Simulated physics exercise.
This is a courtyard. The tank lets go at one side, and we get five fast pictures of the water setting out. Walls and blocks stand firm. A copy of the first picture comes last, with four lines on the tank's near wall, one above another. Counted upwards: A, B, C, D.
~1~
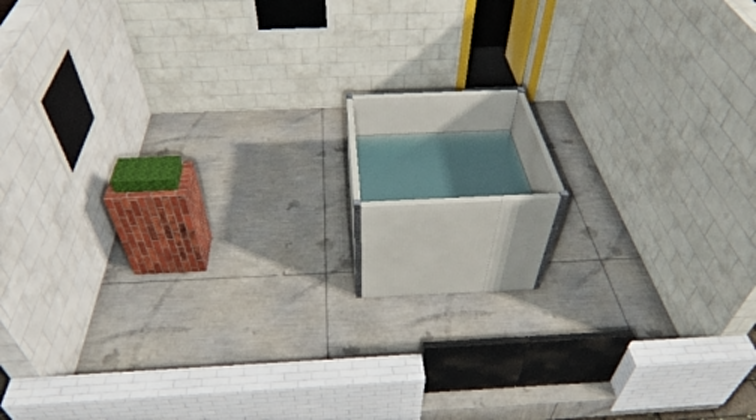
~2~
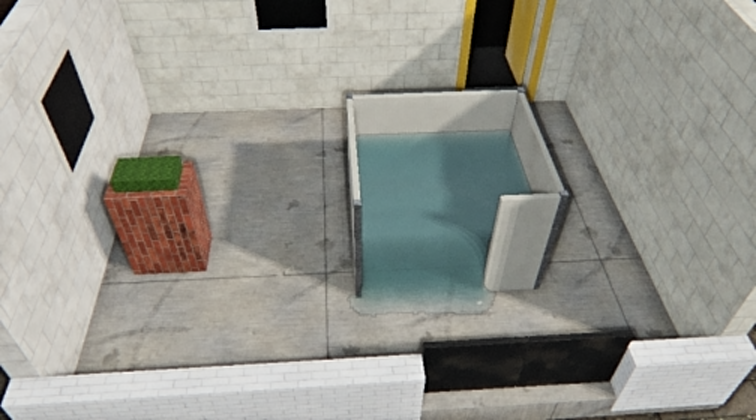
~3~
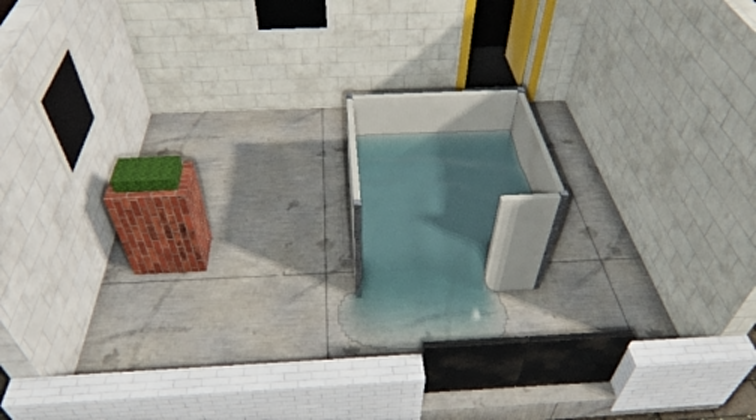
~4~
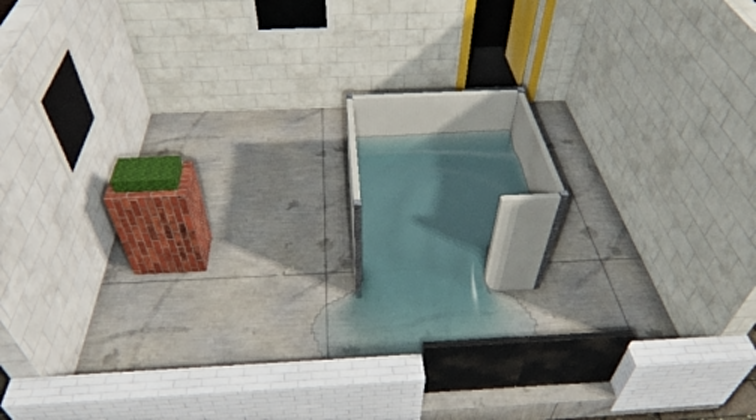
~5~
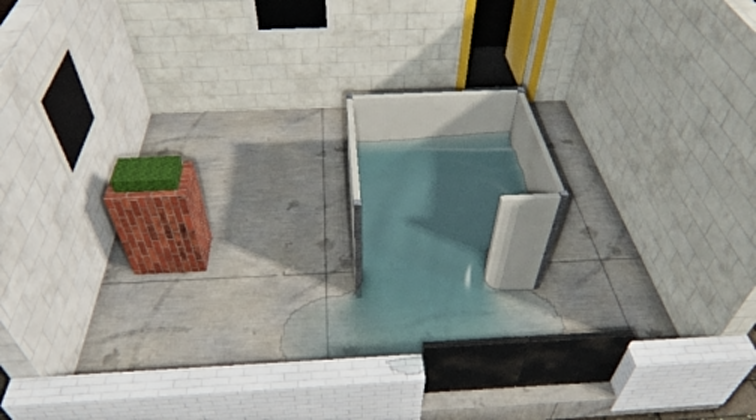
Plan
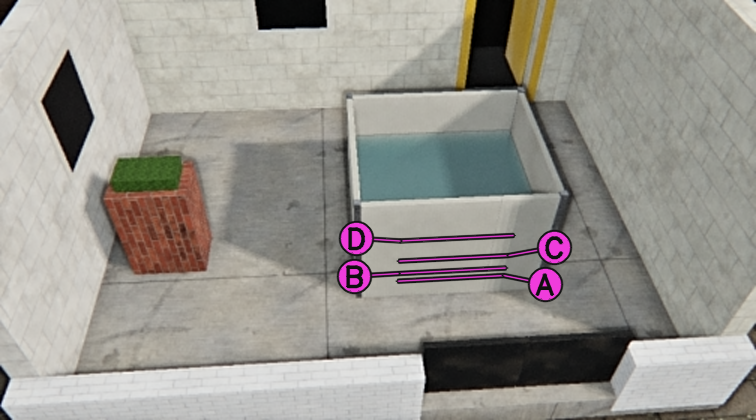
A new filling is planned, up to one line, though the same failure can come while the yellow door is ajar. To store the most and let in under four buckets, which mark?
C.
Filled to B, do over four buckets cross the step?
No, not at all.
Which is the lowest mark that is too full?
D.
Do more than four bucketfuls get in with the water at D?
Yes, it does.
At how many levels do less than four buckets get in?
Three of them.
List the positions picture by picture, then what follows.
Water in the tank at rest, its middle at (443, 179); foot of the yellow doorway at (493, 103); shut gate at (526, 345), in the first frame.
Front seen at (358, 302), 2 % of the ground wet, in the second frame.
Front seen at (346, 304), 4 % of the ground wet, in the third frame.
Front seen at (497, 295), 9 % of the ground wet, in the fourth frame.
Front seen at (335, 304), 12 % of the ground wet, in the fifth frame.
On the marked copy, A at (451, 278); B at (452, 270); C at (454, 258); D at (457, 238); from the bottom up A, B, C, D.
If A is chosen, nothing gets over.
If B is chosen, nothing gets over.
If C is chosen, a splash gets over, under a bucket.
If D is chosen, about 10 bucketfuls get in.
